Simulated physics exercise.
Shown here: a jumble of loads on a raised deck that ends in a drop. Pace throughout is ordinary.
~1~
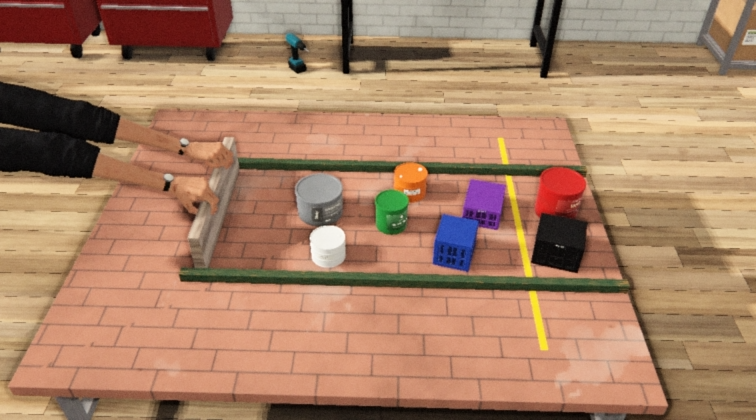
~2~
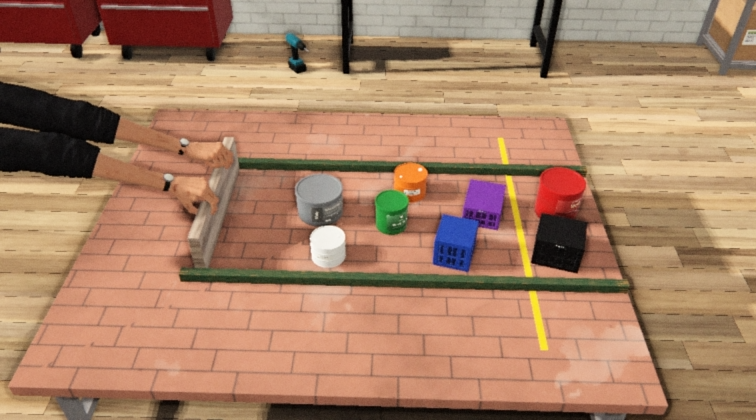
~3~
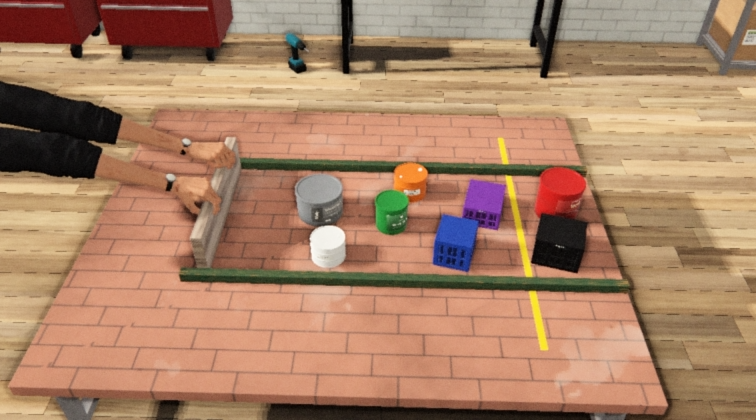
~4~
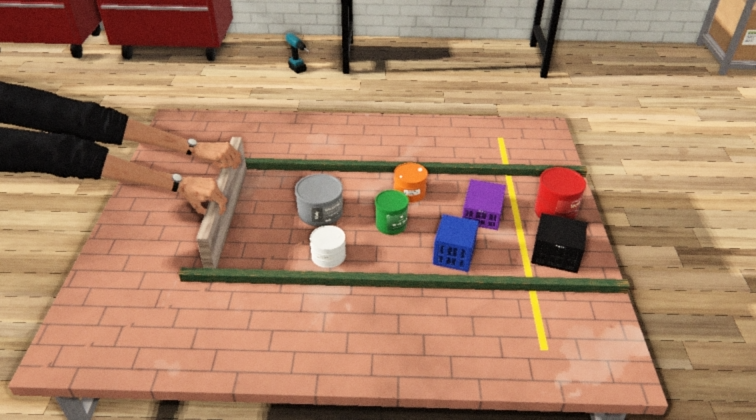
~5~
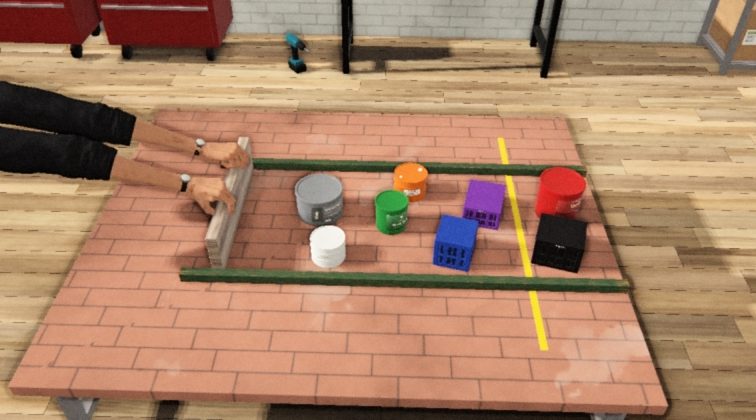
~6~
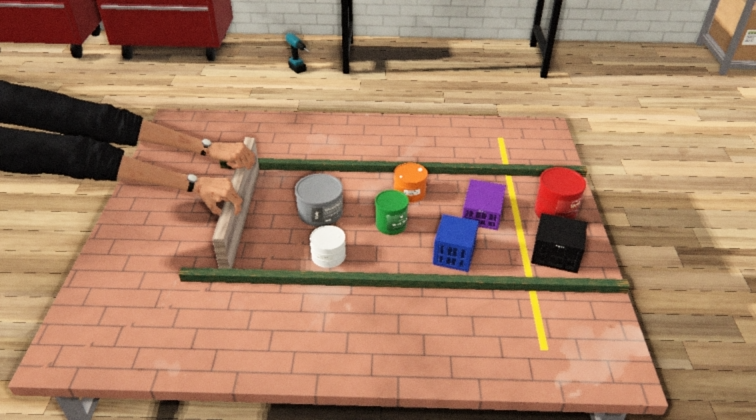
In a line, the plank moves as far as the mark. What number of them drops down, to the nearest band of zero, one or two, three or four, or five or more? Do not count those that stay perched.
Nearest band: One or two.
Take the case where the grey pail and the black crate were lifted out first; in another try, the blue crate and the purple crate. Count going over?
In the first try 1, in the other 0.
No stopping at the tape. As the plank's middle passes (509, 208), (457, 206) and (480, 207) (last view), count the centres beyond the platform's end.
In order, that gives 1, then 0, then 0.
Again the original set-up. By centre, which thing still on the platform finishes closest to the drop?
It's the black crate that is foremost.
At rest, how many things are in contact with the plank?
That would be 4 of them.
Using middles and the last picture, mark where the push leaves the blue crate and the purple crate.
The blue crate settles near (583, 254); as for the purple crate, near (581, 204).
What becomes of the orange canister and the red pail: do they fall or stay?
One by one: The orange canister stays aboard, the red pail ends up off.
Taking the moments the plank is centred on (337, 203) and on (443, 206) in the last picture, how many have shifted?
Counts: 3, 6.
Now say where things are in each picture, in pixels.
Red pail (559, 196); black crate (559, 243); purple crate (484, 204); plank (217, 200); tape (519, 225), in the first picture.
Black crate (559, 243); white canister (328, 247), in the second picture.
Purple crate (484, 204); green pail (392, 213), in the third picture.
Red pail (559, 197); orange canister (410, 183), in the fourth picture.
Black crate (559, 243); plank (232, 201), in the fifth picture.
Red pail (559, 197); black crate (559, 243); purple crate (484, 204); plank (239, 201); tape (519, 225), in the sixth picture.
Early on, none off yet; red pail at rest near (559, 197); black crate at rest near (559, 243); purple crate at rest near (484, 204).
Finally, the number that fall off is one or two; lost, red pail.
